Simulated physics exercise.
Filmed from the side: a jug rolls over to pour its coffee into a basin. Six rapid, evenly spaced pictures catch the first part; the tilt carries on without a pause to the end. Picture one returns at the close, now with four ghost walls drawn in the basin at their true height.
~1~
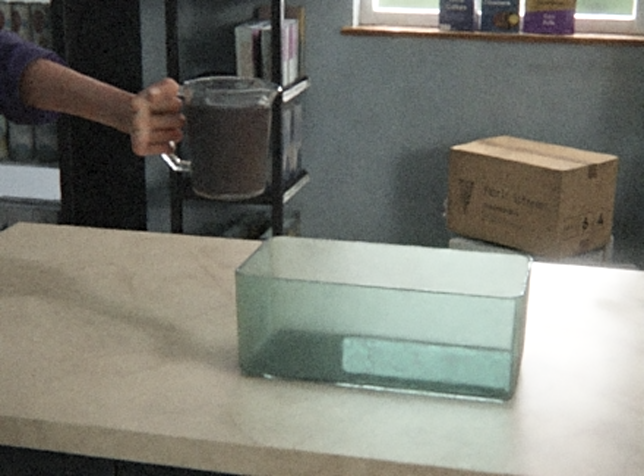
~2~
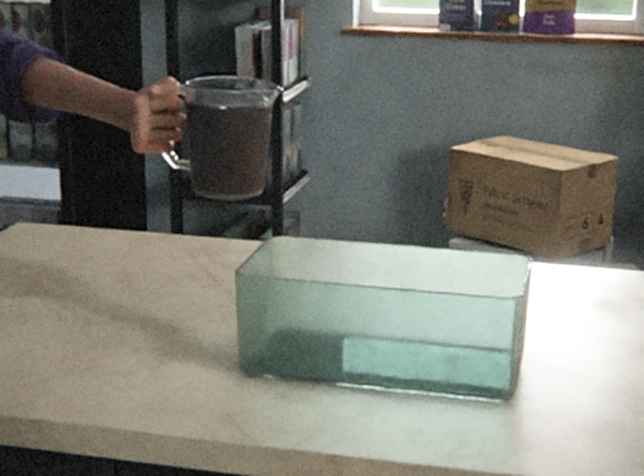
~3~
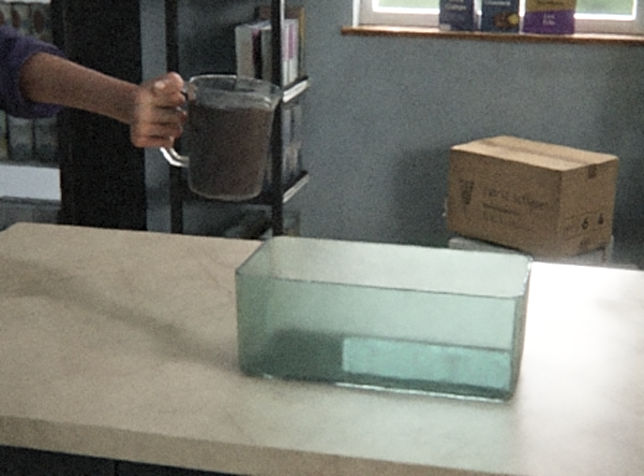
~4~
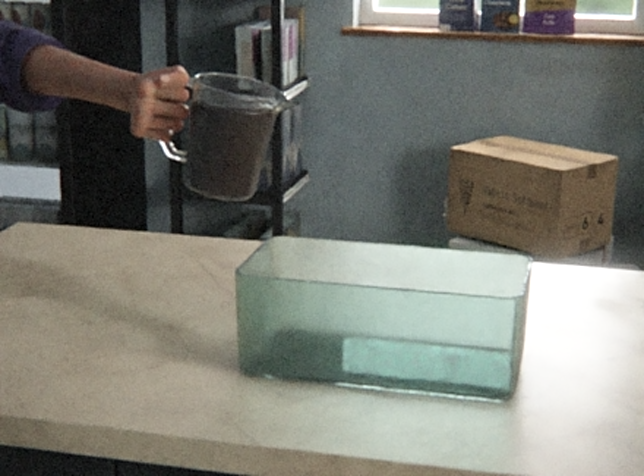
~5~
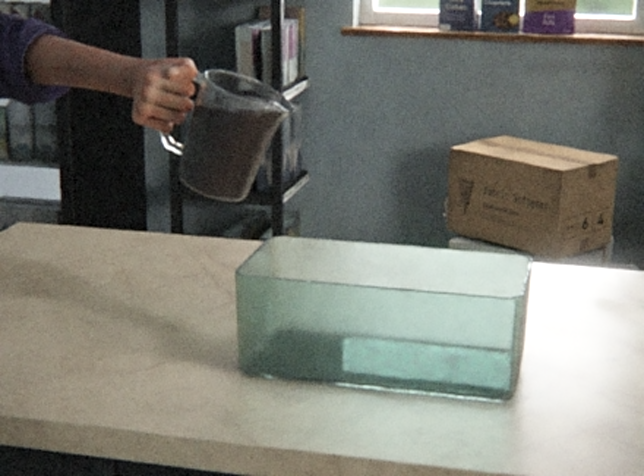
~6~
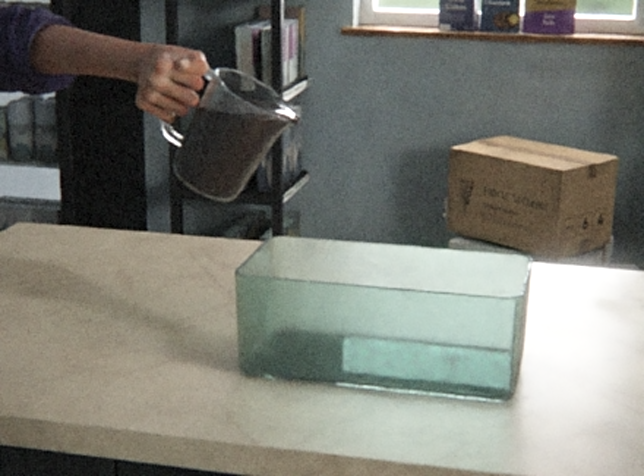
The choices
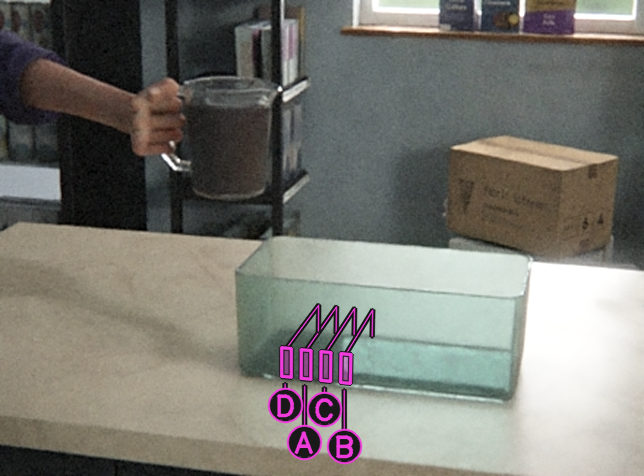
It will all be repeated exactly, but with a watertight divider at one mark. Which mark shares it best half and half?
It is B.
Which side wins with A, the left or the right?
The right side.
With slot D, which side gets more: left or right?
The right one.
On the marked copy, A at (304, 385); B at (344, 390); C at (324, 388); D at (285, 383).
For slot A, about 6 % ends left of the wall and 93 % right of it.
For slot B, about 54 % ends left of the wall and 45 % right of it.
For slot C, about 12 % ends left of the wall and 87 % right of it.
For slot D, about 5 % ends left of the wall and 95 % right of it.
